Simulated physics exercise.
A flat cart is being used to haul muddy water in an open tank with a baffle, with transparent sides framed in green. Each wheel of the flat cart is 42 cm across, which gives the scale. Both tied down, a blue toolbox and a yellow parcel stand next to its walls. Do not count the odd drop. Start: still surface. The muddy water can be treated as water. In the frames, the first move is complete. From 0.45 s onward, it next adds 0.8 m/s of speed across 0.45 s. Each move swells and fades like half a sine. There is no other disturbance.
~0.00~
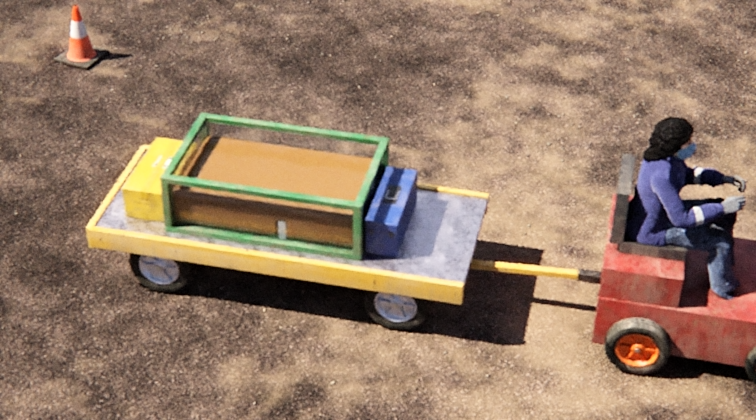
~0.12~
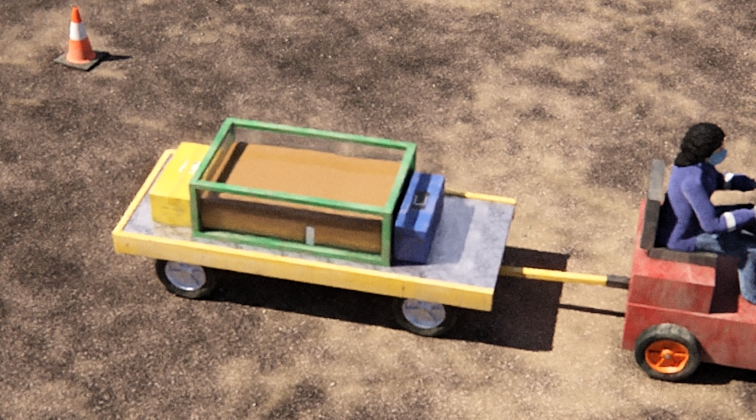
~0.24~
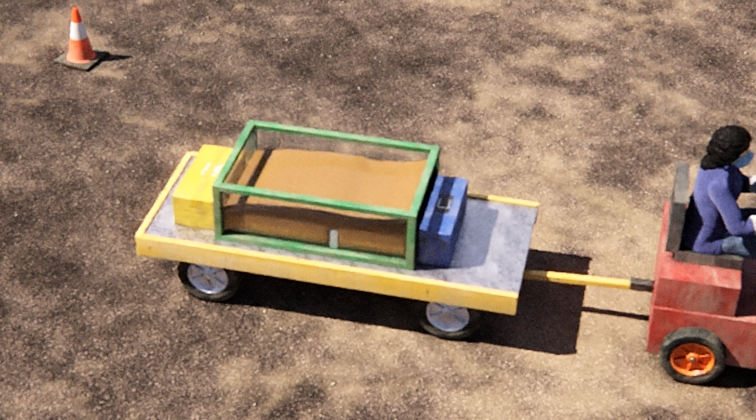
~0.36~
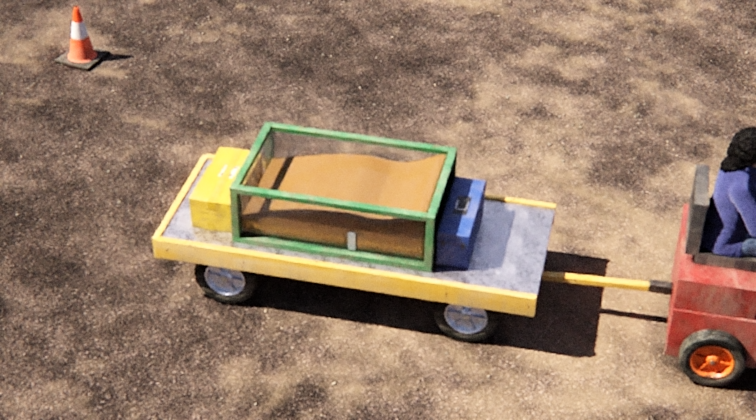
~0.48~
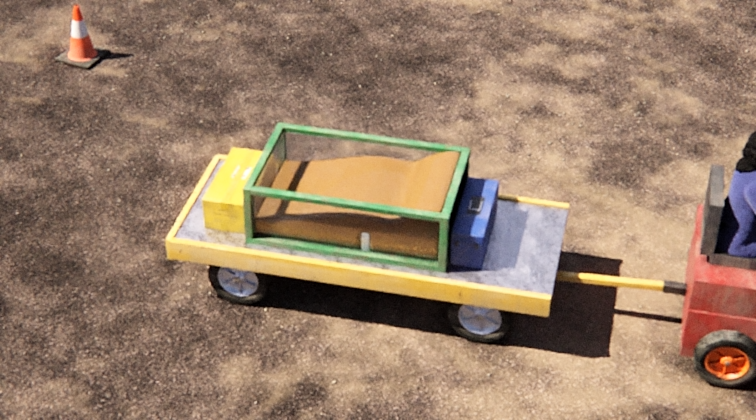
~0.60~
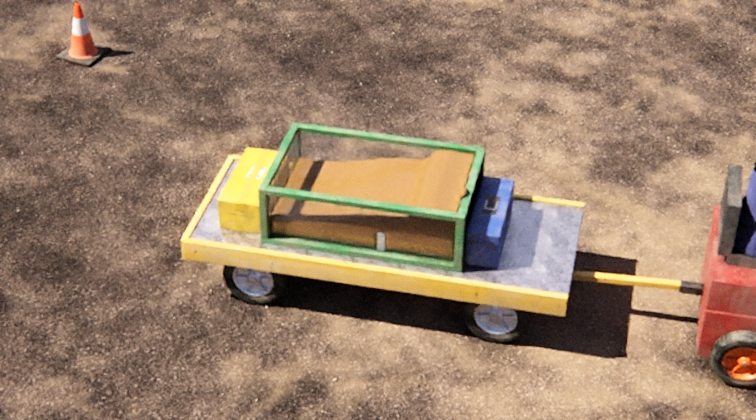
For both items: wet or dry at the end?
Well, the blue toolbox is not hit and the yellow parcel is not hit.
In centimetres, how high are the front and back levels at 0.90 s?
Roughly 20 cm in front and 32 cm behind.
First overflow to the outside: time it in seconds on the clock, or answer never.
Honestly, it never happens at all.
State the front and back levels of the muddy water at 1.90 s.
At that moment it stands around 34 cm in front and around 18 cm behind.
Then, 0.90 s in, front 21 cm, middle 29 cm, back 33 cm above the floor; no loss so far.
Then, 1.40 s in, front 20 cm, middle 22 cm, back 31 cm above the floor; no loss so far.
Then, 1.90 s in, front 34 cm, middle 25 cm, back 19 cm above the floor; no loss so far.
Then, 3.88 s in, there is no loss; the blue toolbox has caught nothing and the yellow parcel nothing.
